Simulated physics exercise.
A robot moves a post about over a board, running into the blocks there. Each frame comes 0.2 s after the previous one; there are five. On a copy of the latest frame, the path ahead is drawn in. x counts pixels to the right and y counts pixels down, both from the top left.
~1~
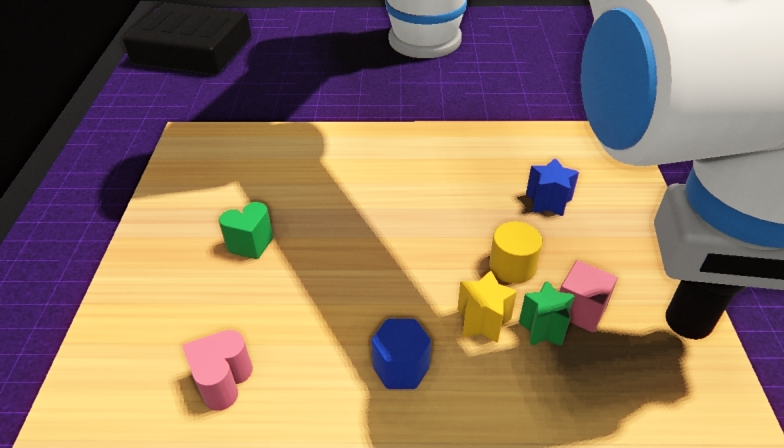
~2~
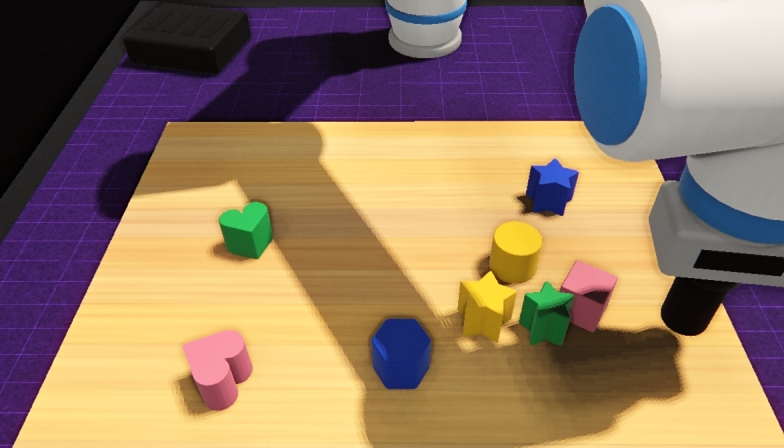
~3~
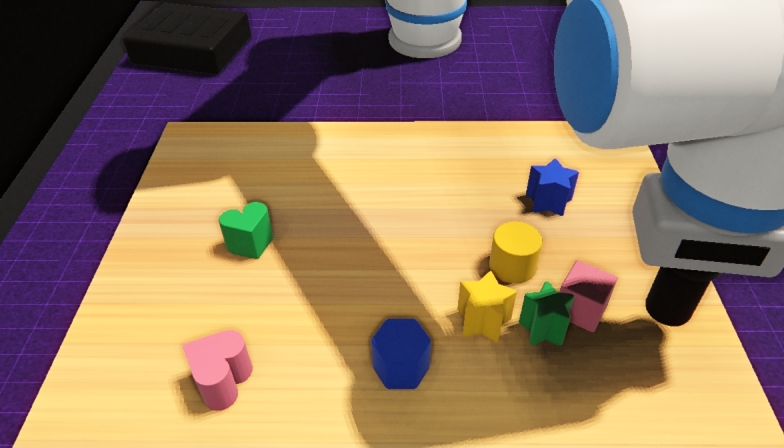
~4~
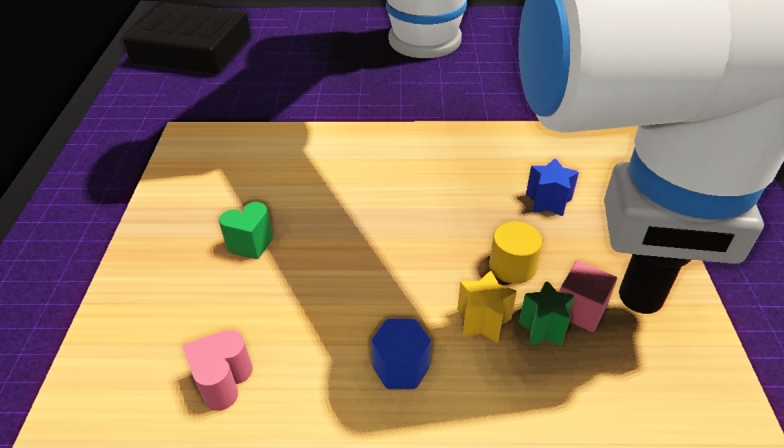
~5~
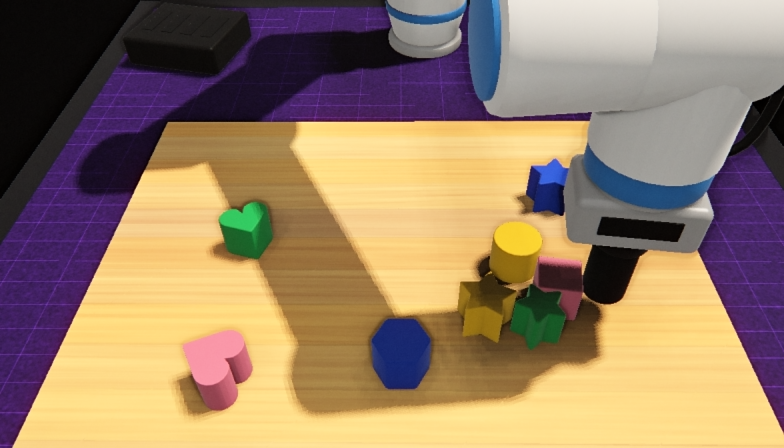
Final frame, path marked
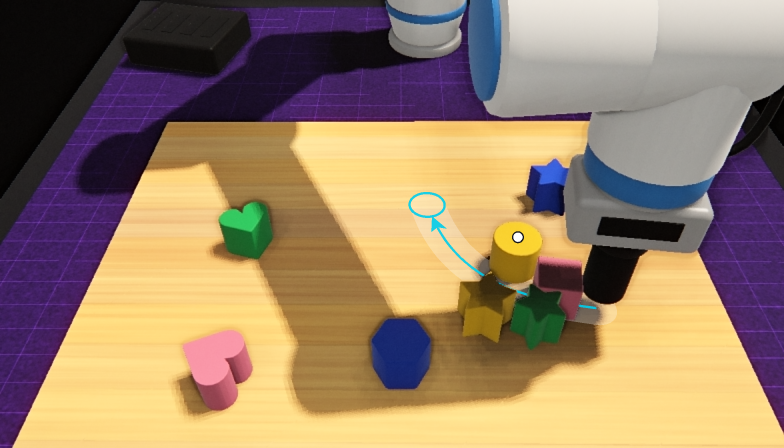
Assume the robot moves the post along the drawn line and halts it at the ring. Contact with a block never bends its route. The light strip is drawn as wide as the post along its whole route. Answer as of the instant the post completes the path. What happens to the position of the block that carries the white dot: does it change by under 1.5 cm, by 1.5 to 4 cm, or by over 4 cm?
Net shift: Above 4 cm.
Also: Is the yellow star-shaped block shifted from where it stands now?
Yes, it checks out.
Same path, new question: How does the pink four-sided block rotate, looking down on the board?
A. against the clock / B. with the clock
It's A.
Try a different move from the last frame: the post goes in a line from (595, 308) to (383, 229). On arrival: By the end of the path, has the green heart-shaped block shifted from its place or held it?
The block stays on its spot.
The drawn path runs from (595, 308) over (515, 290) and (455, 252) to (427, 205); the dot is on the yellow cylinder.
What follows on the original path. One third of the way, post (518, 272); yellow star-shaped block (467, 296), turned 40° anticlockwise; yellow cylinder (507, 229); green star-shaped block (538, 304), turned 10° anticlockwise; pink four-sided block (477, 262).
Two thirds of the way, post (456, 232); yellow star-shaped block (464, 296), turned 50° anticlockwise; yellow cylinder (485, 202); green star-shaped block (538, 304), turned 10° anticlockwise; pink four-sided block (441, 255), turned 45° anticlockwise.
At the end, post (428, 186); yellow star-shaped block (464, 296), turned 50° anticlockwise; yellow cylinder (485, 199); green star-shaped block (538, 304), turned 10° anticlockwise; pink four-sided block (441, 255), turned 45° anticlockwise.
